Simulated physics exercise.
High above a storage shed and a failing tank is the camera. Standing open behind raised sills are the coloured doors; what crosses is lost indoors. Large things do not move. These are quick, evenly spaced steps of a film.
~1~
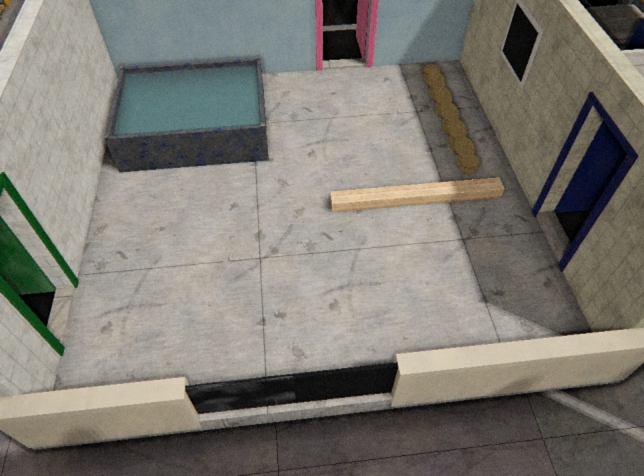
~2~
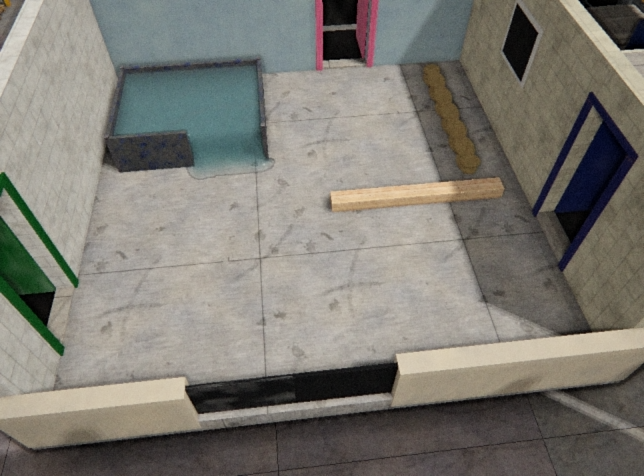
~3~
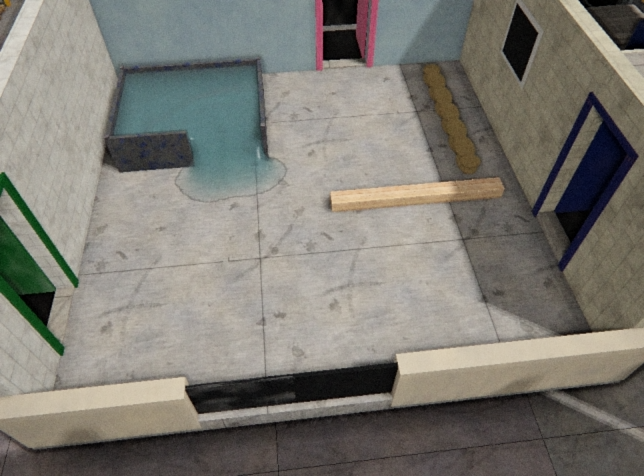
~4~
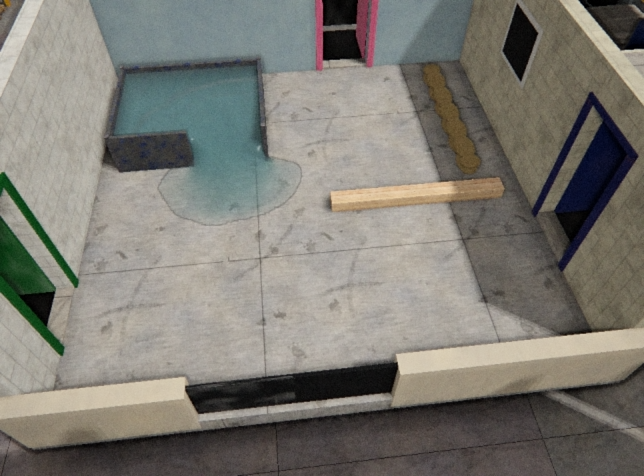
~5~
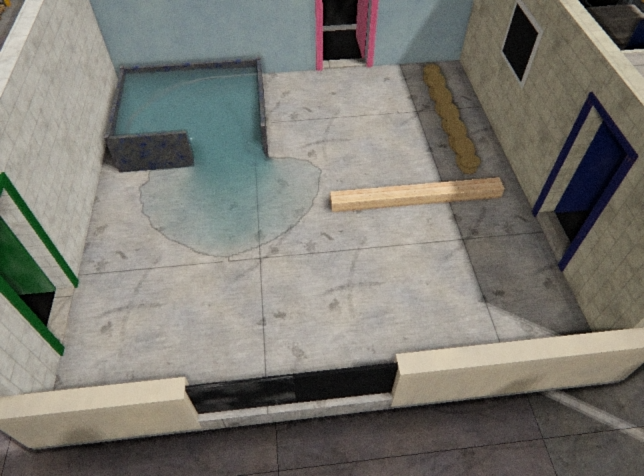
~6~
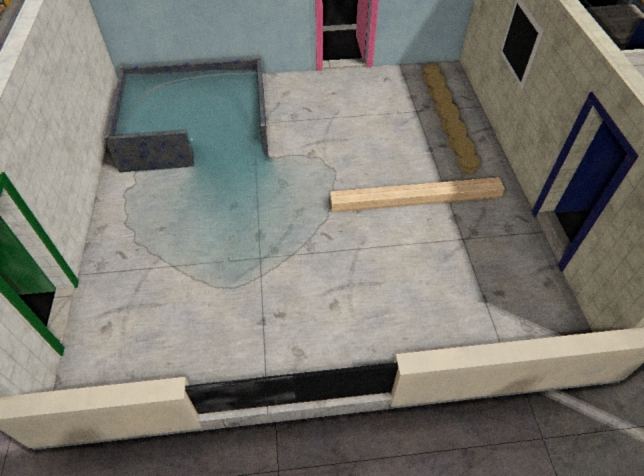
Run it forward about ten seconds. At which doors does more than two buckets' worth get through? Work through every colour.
The green door lets through more than two buckets; the pink door lets through two buckets or less; the blue door lets through two buckets or less.
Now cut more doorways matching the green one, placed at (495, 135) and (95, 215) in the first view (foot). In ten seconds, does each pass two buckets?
Stays within it; stays within it.
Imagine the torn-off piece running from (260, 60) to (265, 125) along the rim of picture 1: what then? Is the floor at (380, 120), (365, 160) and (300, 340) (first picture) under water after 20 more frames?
One after the other: Covered, under water, no water.
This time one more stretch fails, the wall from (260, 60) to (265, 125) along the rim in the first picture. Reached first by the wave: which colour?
It's the door marked pink.
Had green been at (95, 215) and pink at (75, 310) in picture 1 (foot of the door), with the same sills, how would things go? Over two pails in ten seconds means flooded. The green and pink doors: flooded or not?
So, the green one doesn't reach the mark and the pink one tops the limit.
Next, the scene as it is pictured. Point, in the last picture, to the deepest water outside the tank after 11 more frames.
Check roughly (49, 418).
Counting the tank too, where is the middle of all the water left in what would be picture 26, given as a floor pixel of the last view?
About (241, 222).
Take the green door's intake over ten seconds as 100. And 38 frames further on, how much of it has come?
That share would be near 65 %.
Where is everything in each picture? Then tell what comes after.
The first frame shows still water in the water tank at (190, 99).
In the second frame, water pours out at (228, 152) and has run to (268, 163).
In the third frame, water pours out at (229, 153) and has run to (195, 195).
In the fourth frame, water pours out at (229, 154) and has run to (205, 220).
In the fifth frame, the front is at (217, 251), out from the gap at (229, 153).
In the sixth frame, the front is at (242, 279), out from the gap at (229, 153).
A moment on, water covers 30 % of the floor; the green door not reached, the pink door not reached, the blue door not reached.
Next, water covers 45 % of the floor; the green door wet at the sill, nothing in, the pink door not reached, the blue door not reached.
Then, water covers 50 % of the floor; the green door under two buckets in, the pink door not reached, the blue door not reached.
Later, water covers 70 % of the floor; the green door far over two buckets in, the pink door not reached, the blue door wet at the sill, nothing in.
In the end, water covers 90 % of the floor; the green door far over two buckets in, the pink door wet at the sill, nothing in, the blue door under two buckets in.
